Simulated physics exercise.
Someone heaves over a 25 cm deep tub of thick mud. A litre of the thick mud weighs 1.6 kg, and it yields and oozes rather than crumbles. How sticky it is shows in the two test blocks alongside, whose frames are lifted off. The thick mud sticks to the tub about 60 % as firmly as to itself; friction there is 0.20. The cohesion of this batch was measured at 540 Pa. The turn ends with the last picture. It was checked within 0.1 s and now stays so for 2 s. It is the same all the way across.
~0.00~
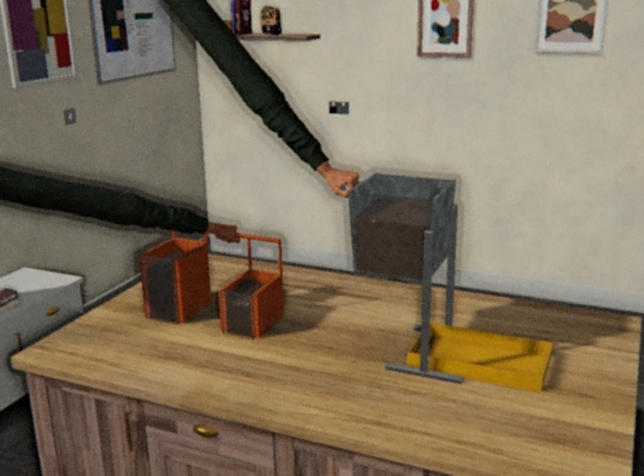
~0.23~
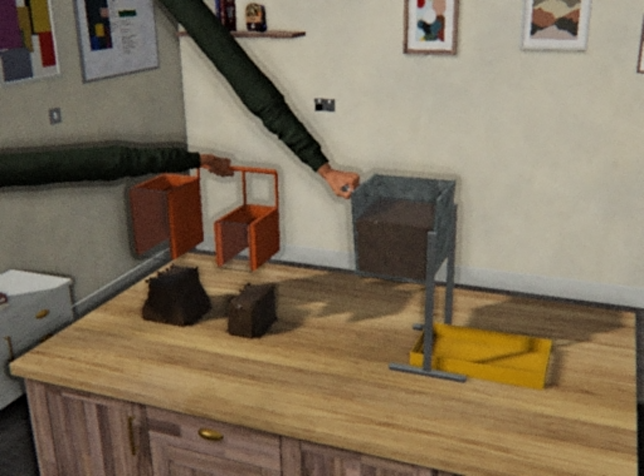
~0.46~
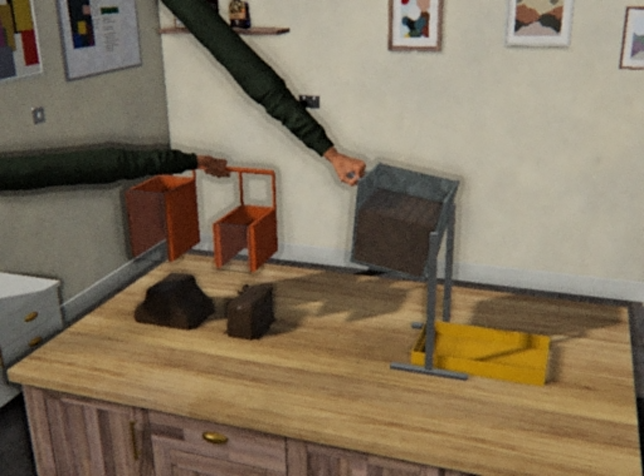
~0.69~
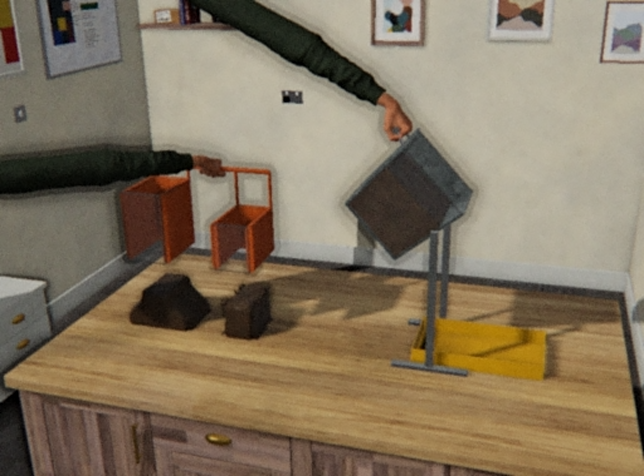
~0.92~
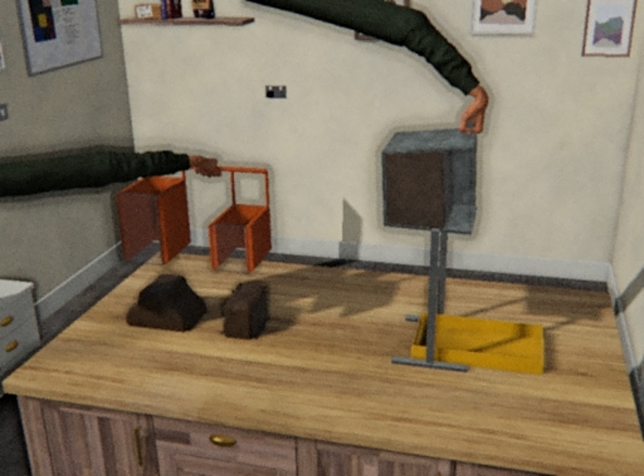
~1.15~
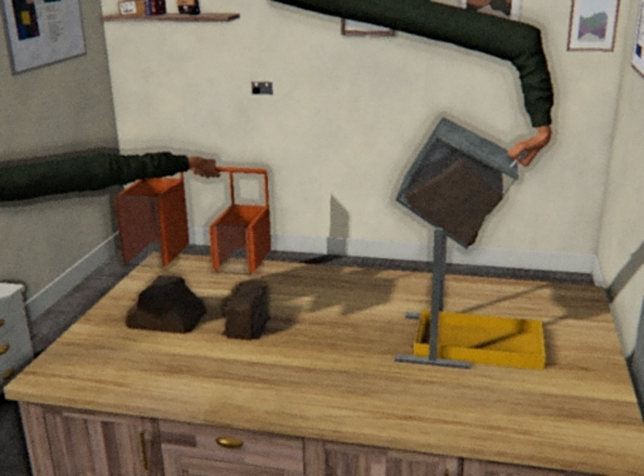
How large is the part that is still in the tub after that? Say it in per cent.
Close to 0 per cent.
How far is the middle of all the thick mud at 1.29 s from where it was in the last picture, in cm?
Roughly 17 cm.
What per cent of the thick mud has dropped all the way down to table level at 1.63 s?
Near 100 %.
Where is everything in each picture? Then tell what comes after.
In the first frame, handle-side rim at (351, 192), tilt 0 degrees; crest of the thick mud at (359, 218); block heights 20 cm, 13 cm (left to right).
In the second frame, handle-side rim at (353, 194), tilt 0 degrees; crest of the thick mud at (361, 220); block heights 16 cm, 13 cm (left to right).
In the third frame, handle-side rim at (361, 183), tilt 9 degrees; crest of the thick mud at (364, 210); block heights 13 cm, 13 cm (left to right).
In the fourth frame, handle-side rim at (405, 148), tilt 47 degrees; crest of the thick mud at (386, 171); block heights 13 cm, 13 cm (left to right).
In the fifth frame, handle-side rim at (472, 149), tilt 88 degrees; crest of the thick mud at (437, 153); block heights 13 cm, 13 cm (left to right).
In the sixth frame, handle-side rim at (516, 180), tilt 120 degrees; crest of the thick mud at (464, 165); block heights 13 cm, 13 cm (left to right).
After 1.29 s, the tub is at 120 degrees and holds 32 %.
After 1.46 s, the tub is at 120 degrees and holds 0 %.
After 1.63 s, the tub is at 120 degrees and holds 0 %.
After 1.80 s, the tub is at 120 degrees and holds 0 %.
After 3.15 s, the tub is at 120 degrees and holds 0 %.
